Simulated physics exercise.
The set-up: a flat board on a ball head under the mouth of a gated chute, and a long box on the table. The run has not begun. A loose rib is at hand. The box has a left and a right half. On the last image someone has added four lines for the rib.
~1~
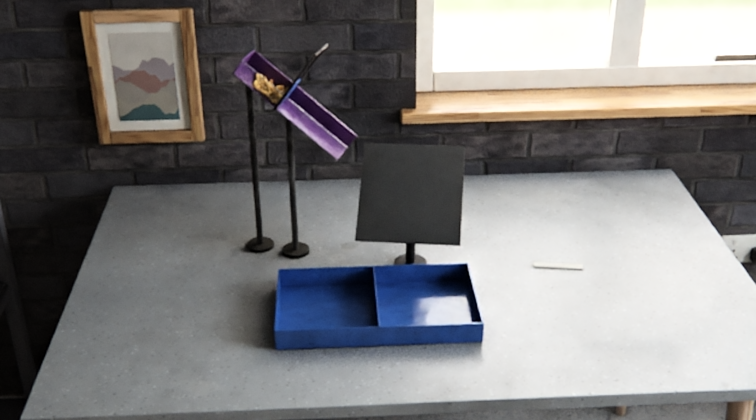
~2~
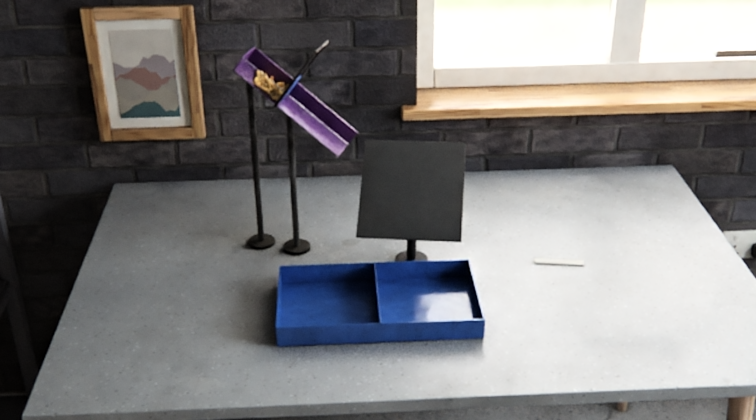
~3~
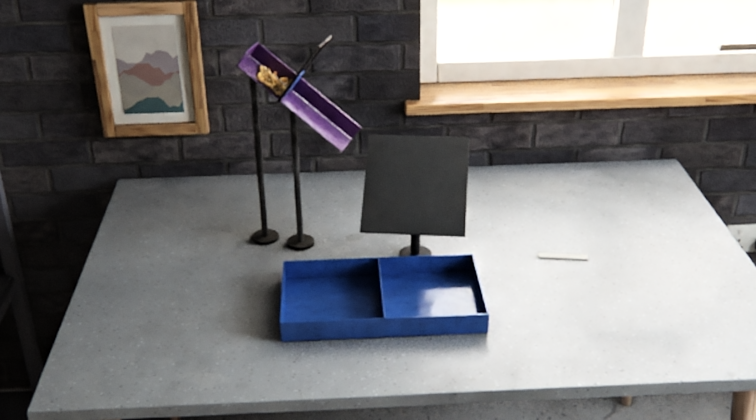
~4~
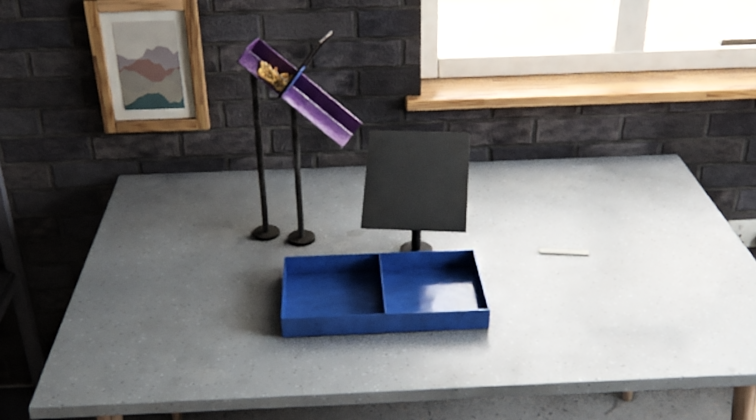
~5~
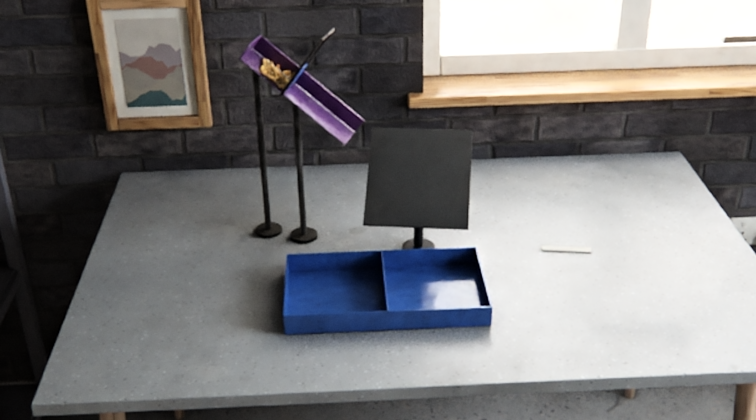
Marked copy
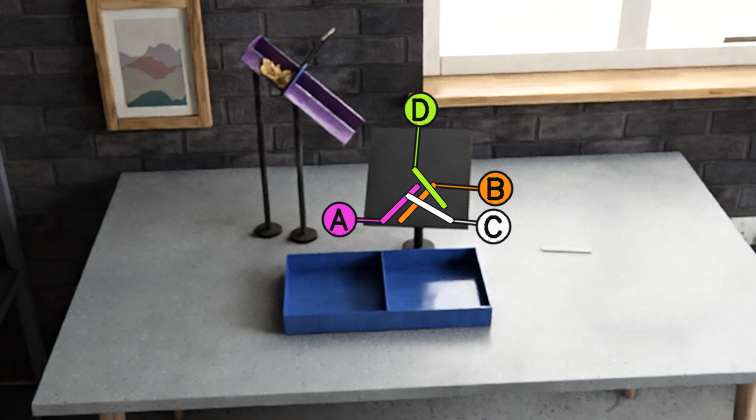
A pale grey table stands against a dark brick wall, seen from the front and slightly above, with a framed mountain print at upper left and a bright wood-silled window at upper right. A sloping purple chute holding golden-tan pieces rests on two black stands, left of a tilted black board, with a divided blue box in front and a small pale strip at right. Nothing on the table moves, while the view shifts slightly.
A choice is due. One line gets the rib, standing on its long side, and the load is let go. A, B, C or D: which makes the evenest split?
Take B.
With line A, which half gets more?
More lands on the left.
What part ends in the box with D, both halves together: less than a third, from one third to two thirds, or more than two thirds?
It is more than two thirds.
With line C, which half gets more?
More lands on the right.
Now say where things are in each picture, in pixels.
In the first picture, load behind the gate near (271, 91), dried chickpeas; lip of the chute near (342, 154), sloping fairly steeply.
In the second picture, middle of the board near (412, 189), tilted fairly steeply; middle of its low edge near (408, 239); of its high edge near (415, 141).
In the third picture, front corners of the box near (280, 323) and (489, 314); front end of its middle wall near (385, 318); gate still shut near (298, 78).
In the fourth picture, middle of the load near (275, 79); lip near (347, 141).
In the fifth picture, middle of the load near (278, 76); lip near (350, 139).
On the marked copy, line A from (417, 186) to (383, 221); line B from (433, 185) to (400, 220); line C from (408, 195) to (450, 220); line D from (414, 169) to (444, 205).
If A is chosen, of what is caught, the bulk in the left half, a small share in the right.
If B is chosen, of what is caught, close to two thirds in the left half, close to a third in the right.
If C is chosen, of what is caught, a small share in the left half, the bulk in the right.
If D is chosen, of what is caught, a small share in the left half, all but a few in the right.
